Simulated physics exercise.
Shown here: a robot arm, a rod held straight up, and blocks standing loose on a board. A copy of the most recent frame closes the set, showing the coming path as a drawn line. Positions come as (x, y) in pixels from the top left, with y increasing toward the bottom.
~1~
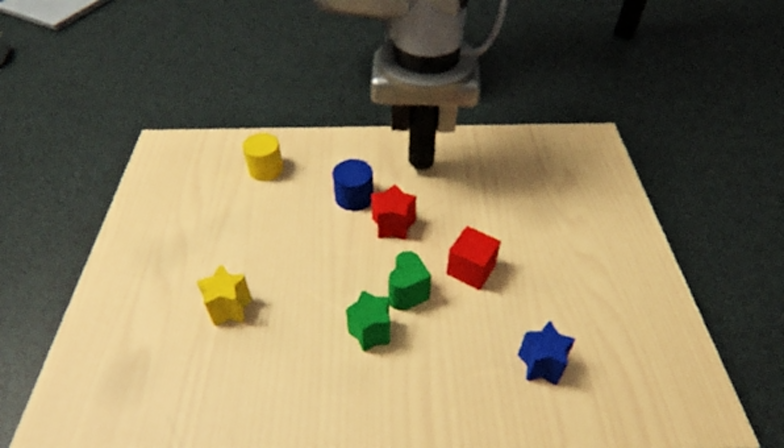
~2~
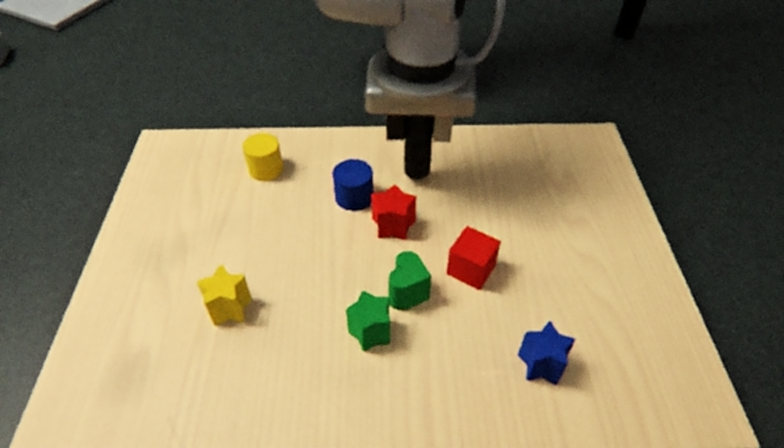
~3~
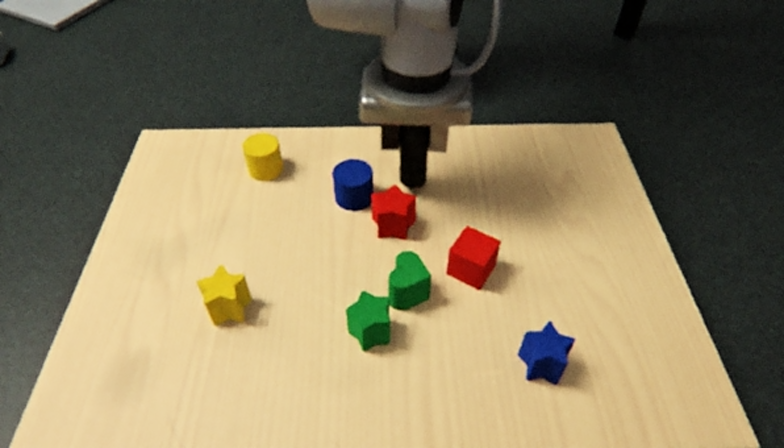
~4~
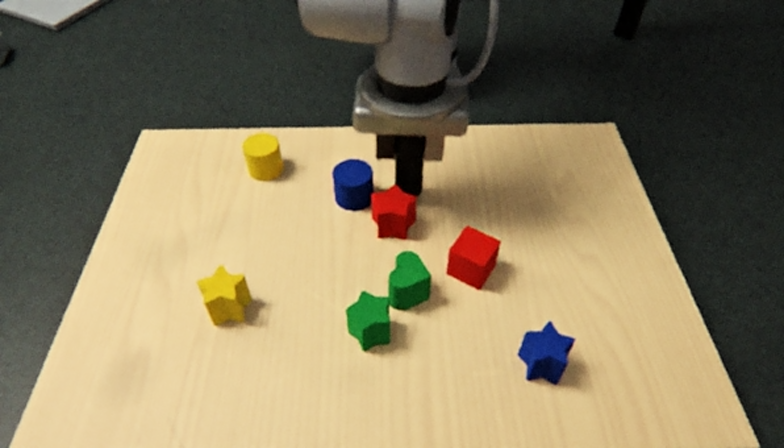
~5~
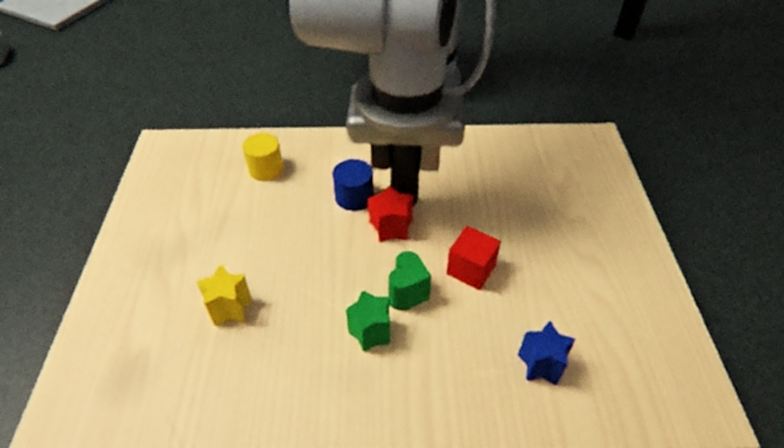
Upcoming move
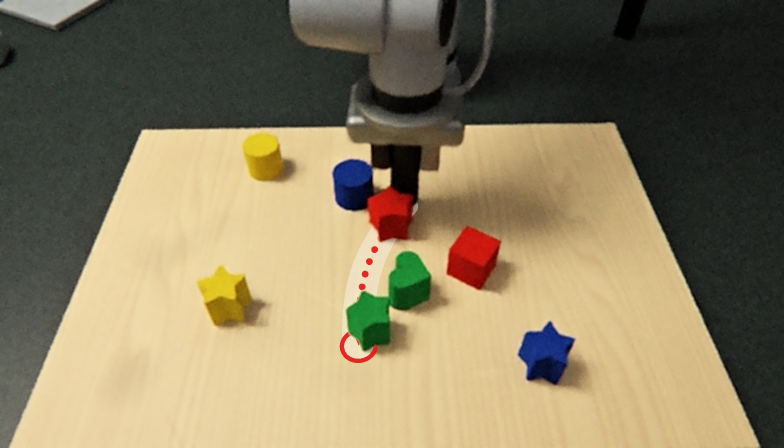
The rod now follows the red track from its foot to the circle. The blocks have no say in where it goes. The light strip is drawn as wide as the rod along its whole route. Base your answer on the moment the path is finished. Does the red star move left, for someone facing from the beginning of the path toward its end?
I believe not.
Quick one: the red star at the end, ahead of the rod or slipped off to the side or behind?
The red star is left behind or beside.
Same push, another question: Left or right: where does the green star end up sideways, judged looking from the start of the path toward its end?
It slides leftward.
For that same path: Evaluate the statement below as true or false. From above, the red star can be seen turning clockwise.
The claim holds.
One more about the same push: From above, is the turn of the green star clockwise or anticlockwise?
The answer is counter-clockwise.
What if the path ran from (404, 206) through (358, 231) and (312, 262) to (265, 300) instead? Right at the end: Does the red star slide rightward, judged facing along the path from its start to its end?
No
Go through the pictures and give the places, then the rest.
In the first picture, lower end of the rod (421, 162), tops of blocks, green star (370, 309), red star (393, 200), green heart (409, 269).
In the second picture, rod (417, 171), blocks as before.
In the third picture, rod (413, 181), blocks as before.
In the fourth picture, rod (409, 190), blocks as before.
In the fifth picture, rod (404, 199), green star (370, 309), red star (391, 202), green heart (409, 269).
The drawn path runs from (404, 206) over (378, 244) and (362, 290) to (359, 346).
On the path given first. One third of the way, rod (377, 238); red star (362, 243).
Two thirds of the way, rod (361, 284); green star (370, 317), turned 15° anticlockwise; red star (337, 290).
At the end, rod (358, 339); green star (381, 346), turned 60° anticlockwise; red star (318, 317), turned 60° clockwise; green heart not moved.
